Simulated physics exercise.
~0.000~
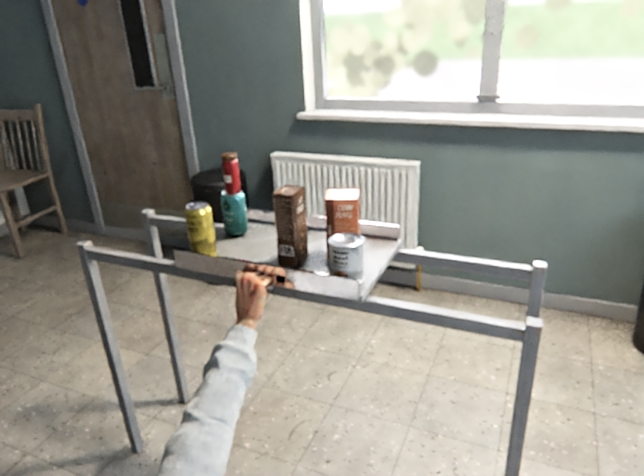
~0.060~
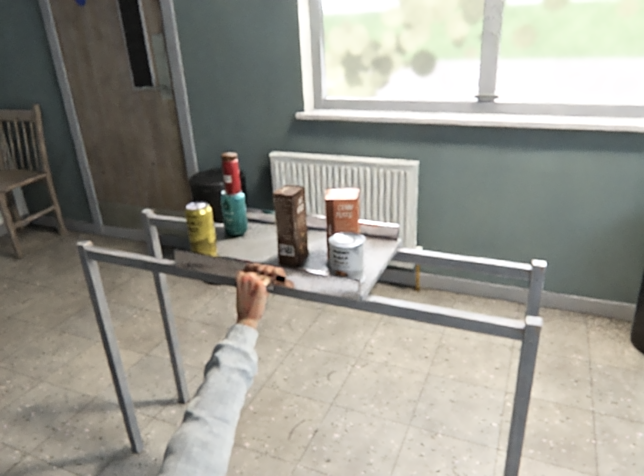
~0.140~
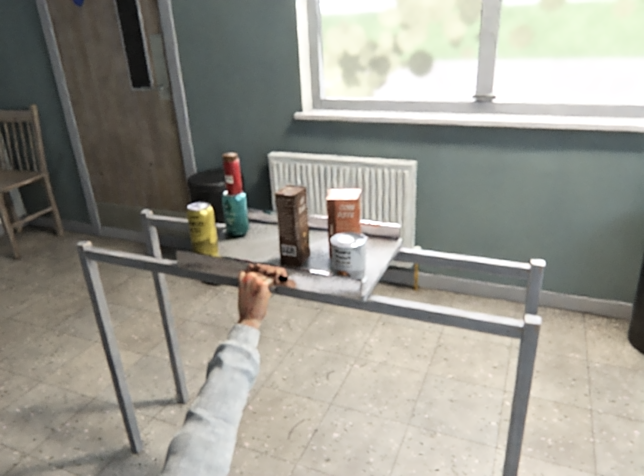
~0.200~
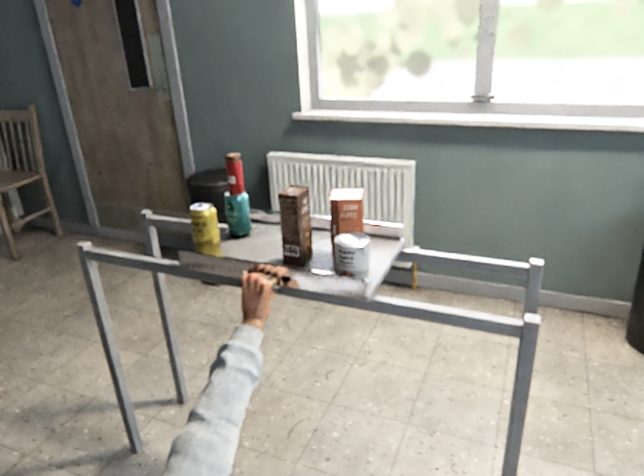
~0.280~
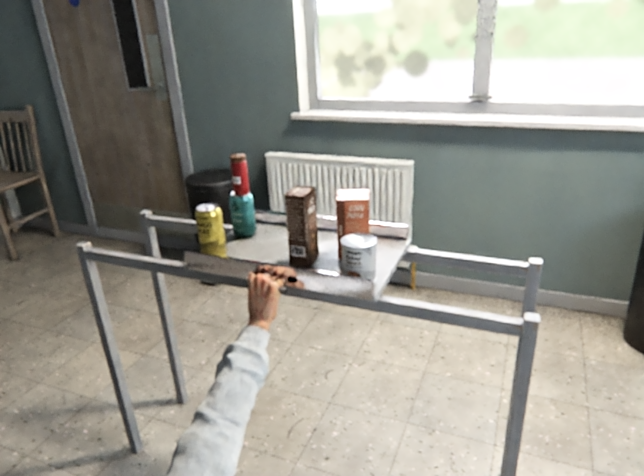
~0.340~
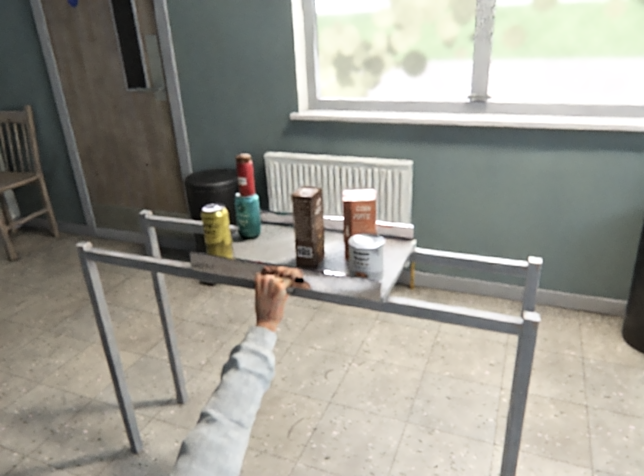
A hand slides a tray of cans and cartons slightly right along a metal frame.
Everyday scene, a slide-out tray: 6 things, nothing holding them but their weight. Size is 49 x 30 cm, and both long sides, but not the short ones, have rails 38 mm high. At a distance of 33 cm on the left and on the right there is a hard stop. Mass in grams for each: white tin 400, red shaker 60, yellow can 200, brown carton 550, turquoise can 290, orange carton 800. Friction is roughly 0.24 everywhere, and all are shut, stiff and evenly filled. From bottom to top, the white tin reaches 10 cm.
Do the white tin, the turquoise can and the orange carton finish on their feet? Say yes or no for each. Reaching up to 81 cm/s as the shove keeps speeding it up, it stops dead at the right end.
White tin - no; turquoise can - yes; orange carton - no.
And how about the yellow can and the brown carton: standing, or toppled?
Here's how it ends: The yellow can never goes down, and the brown carton comes down.
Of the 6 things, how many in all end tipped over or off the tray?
That gives 4.
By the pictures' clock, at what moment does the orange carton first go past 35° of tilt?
Somewhere about 1.2 s.
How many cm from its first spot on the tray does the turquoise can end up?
Displacement: Approx. 12 cm.
After 1.14 s, tray has slid 33 cm right; white tin and orange carton now off the tray; turquoise can slid 12 cm near (390, 231); brown carton leaning 19°.
After 1.44 s, tray has slid 33 cm right; brown carton now off the tray; turquoise can slid 12 cm near (390, 231); red shaker leaning 64°.
At rest (2.0 s), off the tray and tipped over, white tin, brown carton and orange carton; tipped over on the tray, red shaker; not toppled but over 5 cm from the start, yellow can and turquoise can. In the last view, turquoise can near (390, 231).
